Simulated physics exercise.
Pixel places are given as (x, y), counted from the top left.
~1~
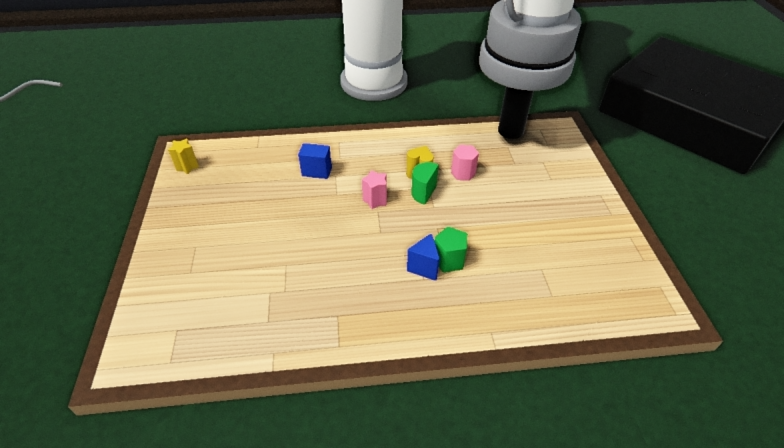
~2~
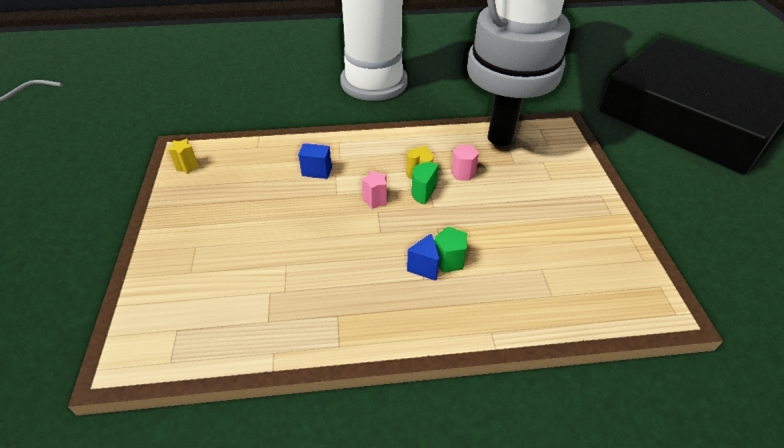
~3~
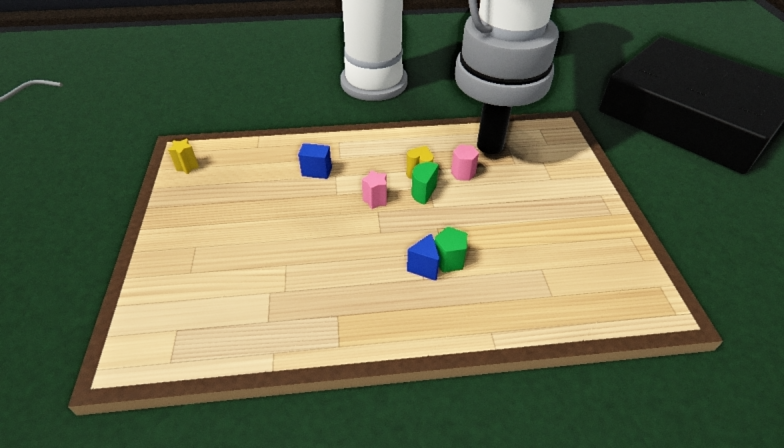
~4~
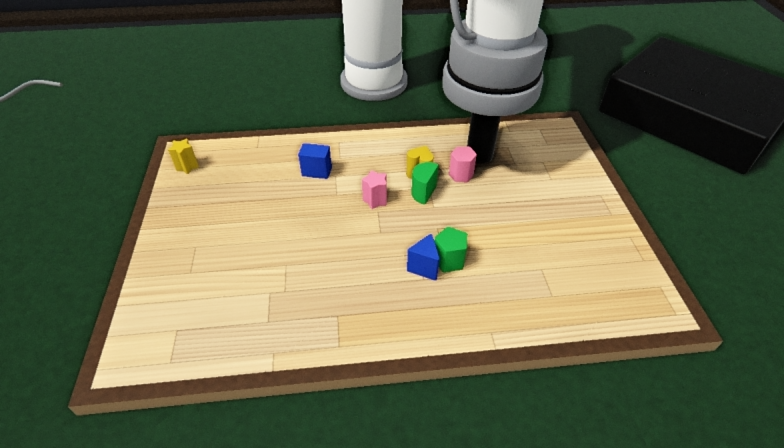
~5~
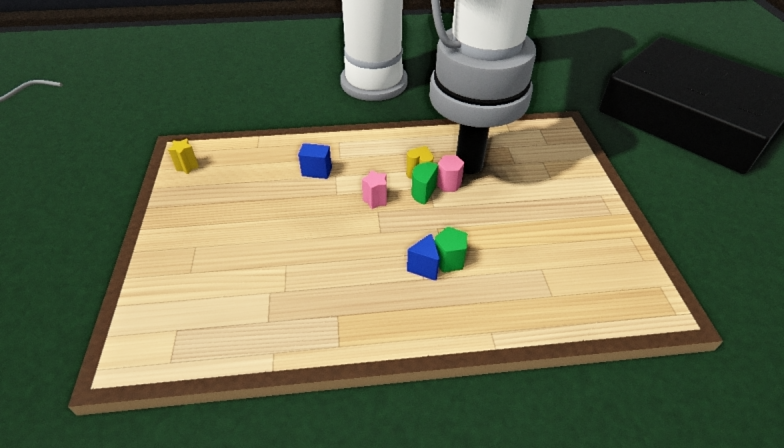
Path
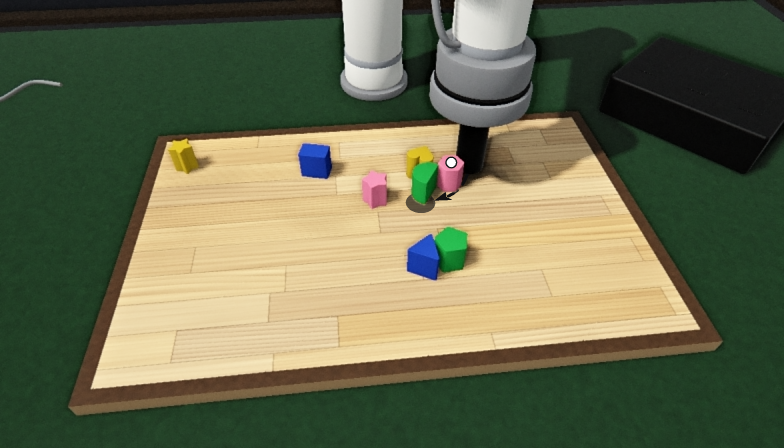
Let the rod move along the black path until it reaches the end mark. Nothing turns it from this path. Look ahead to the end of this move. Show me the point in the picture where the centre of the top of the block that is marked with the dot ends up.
I think it will end close to (395, 175).
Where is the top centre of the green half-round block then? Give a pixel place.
I predict (379, 167).
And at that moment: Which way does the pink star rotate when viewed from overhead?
From above, it turns counterclockwise.
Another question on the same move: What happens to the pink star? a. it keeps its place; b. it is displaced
b
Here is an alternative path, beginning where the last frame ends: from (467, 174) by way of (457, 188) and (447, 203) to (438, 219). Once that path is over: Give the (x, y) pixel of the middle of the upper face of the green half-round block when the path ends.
Near (399, 173).
The drawn path runs from (467, 174) through (460, 188) and (443, 198) to (421, 203); the dot is on the pink hexagonal block.
What follows on the original path. Halfway along, rod at (453, 186); green half-round block at (406, 172), turned 35° anticlockwise; pink hexagonal block at (427, 172), turned 80° clockwise.
At the end, rod at (421, 194); pink star at (361, 179), turned 35° anticlockwise; yellow heart not moved; green half-round block at (379, 167); pink hexagonal block at (395, 175), turned 120° clockwise.
